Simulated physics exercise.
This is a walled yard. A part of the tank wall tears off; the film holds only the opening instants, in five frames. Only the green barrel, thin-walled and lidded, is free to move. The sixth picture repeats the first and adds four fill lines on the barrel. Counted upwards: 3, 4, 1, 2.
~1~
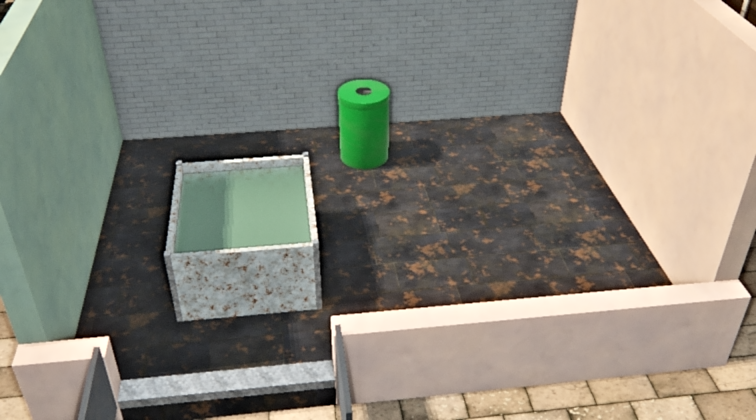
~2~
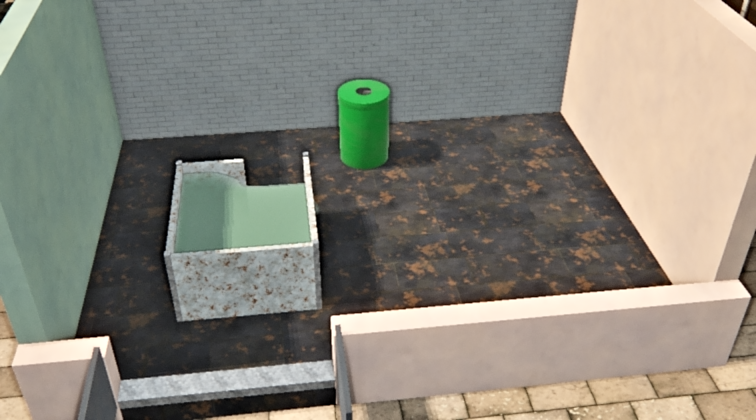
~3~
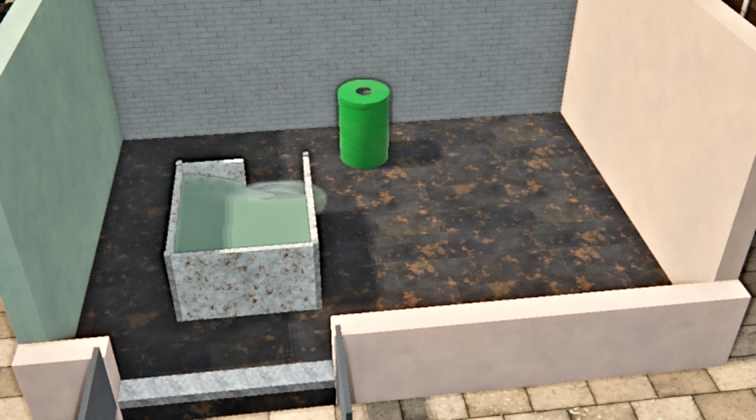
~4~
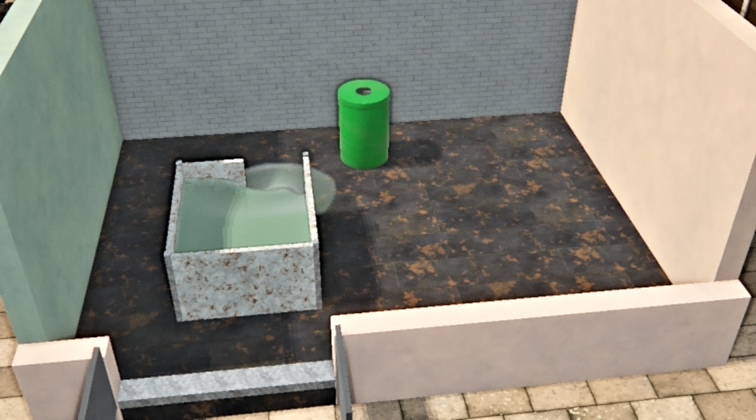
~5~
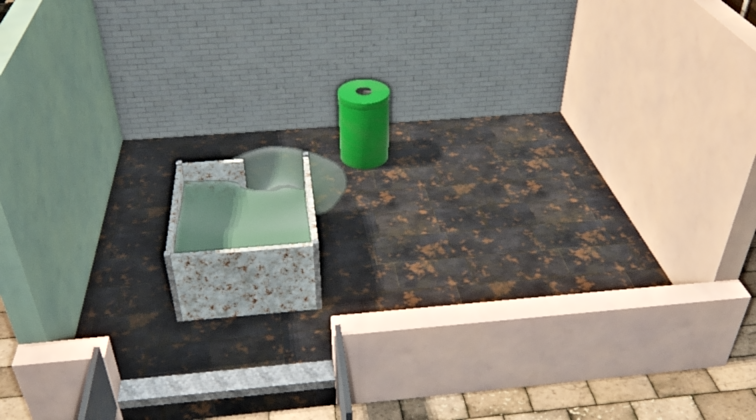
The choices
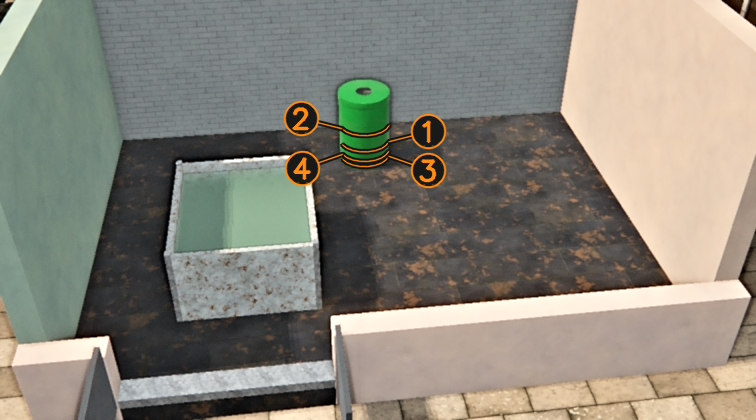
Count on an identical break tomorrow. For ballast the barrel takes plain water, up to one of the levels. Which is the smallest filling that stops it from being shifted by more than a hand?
1 is the one.
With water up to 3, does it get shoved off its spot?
Yes, that goes wrong.
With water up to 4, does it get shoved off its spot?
Yes, that goes wrong.
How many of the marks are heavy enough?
Two of the four.
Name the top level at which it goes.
That is level 4.
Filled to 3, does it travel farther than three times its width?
Yes, it does.
On the marked copy, 1 at (367, 151); 2 at (367, 135); 3 at (367, 166); 4 at (367, 161); from the bottom up 3, 4, 1, 2.
Choosing 1, it does not move.
Choosing 2, it does not move.
Choosing 3, it is pushed about 5 times its own width away.
Choosing 4, it is pushed about twice its own width away.
